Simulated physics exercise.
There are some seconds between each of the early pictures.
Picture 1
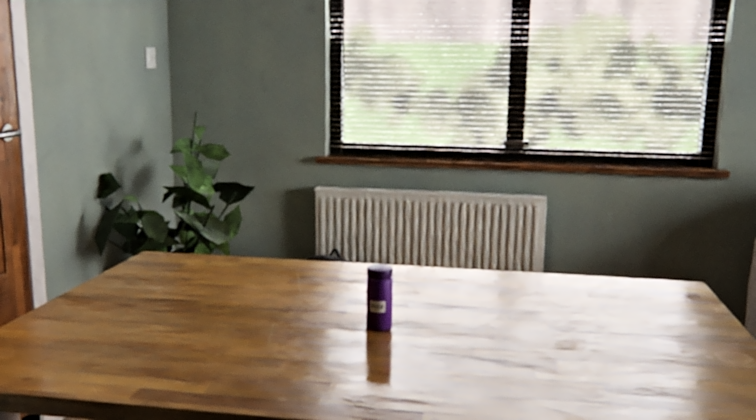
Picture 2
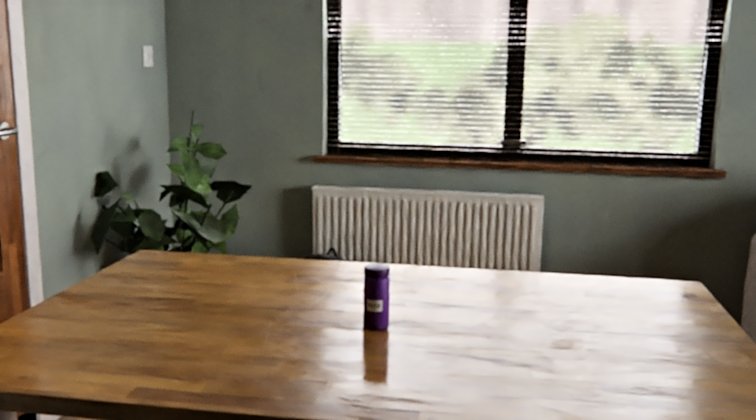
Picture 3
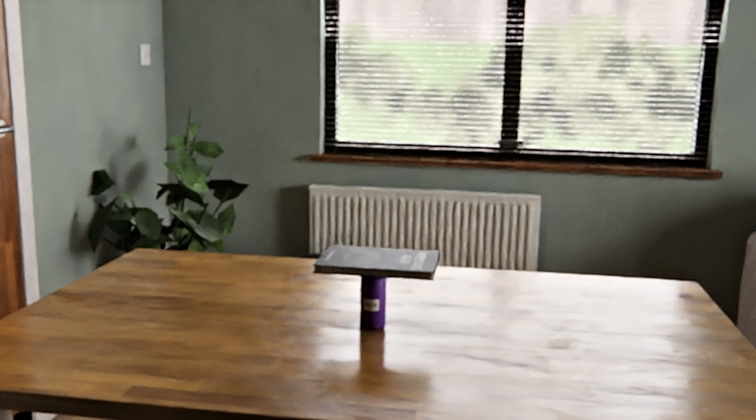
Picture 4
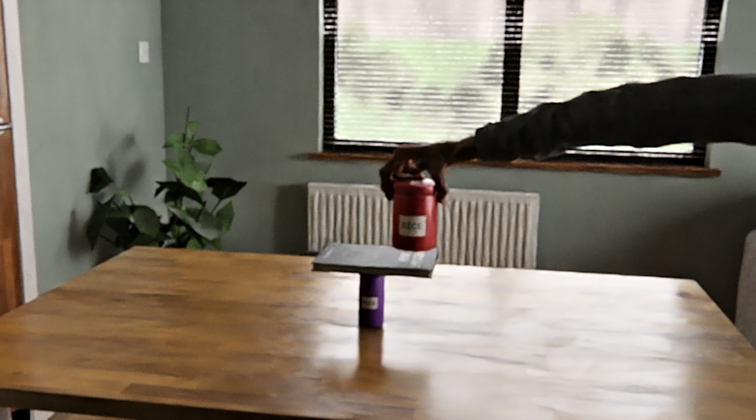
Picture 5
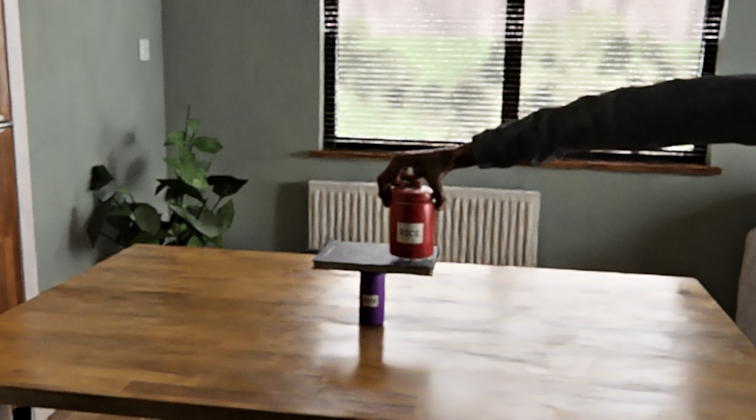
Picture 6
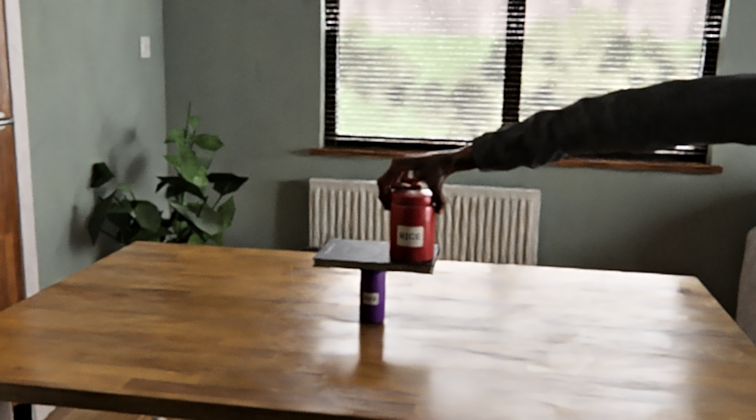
We see a purple shaker standing on a wooden table, then a flat dark book resting on top of it. A hand reaches in from the right and lowers a red jar onto the book's right side, keeping hold of it.
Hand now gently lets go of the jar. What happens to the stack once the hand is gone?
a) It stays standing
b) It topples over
It topples over (b).
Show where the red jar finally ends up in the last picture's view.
It ends up close to (462, 313).
Then, 0.40 s on from there, red jar now fallen; black book turned 74° from how it was put.
Then, 0.60 s on from there, black book on its side.
Then, 1.00 s on from there, black book now fallen; purple shaker turned 39° from how it was put.
In the end, fallen, purple shaker, black book and red jar. At the end, from the last picture's camera, red jar near (462, 313). The stack comes apart.
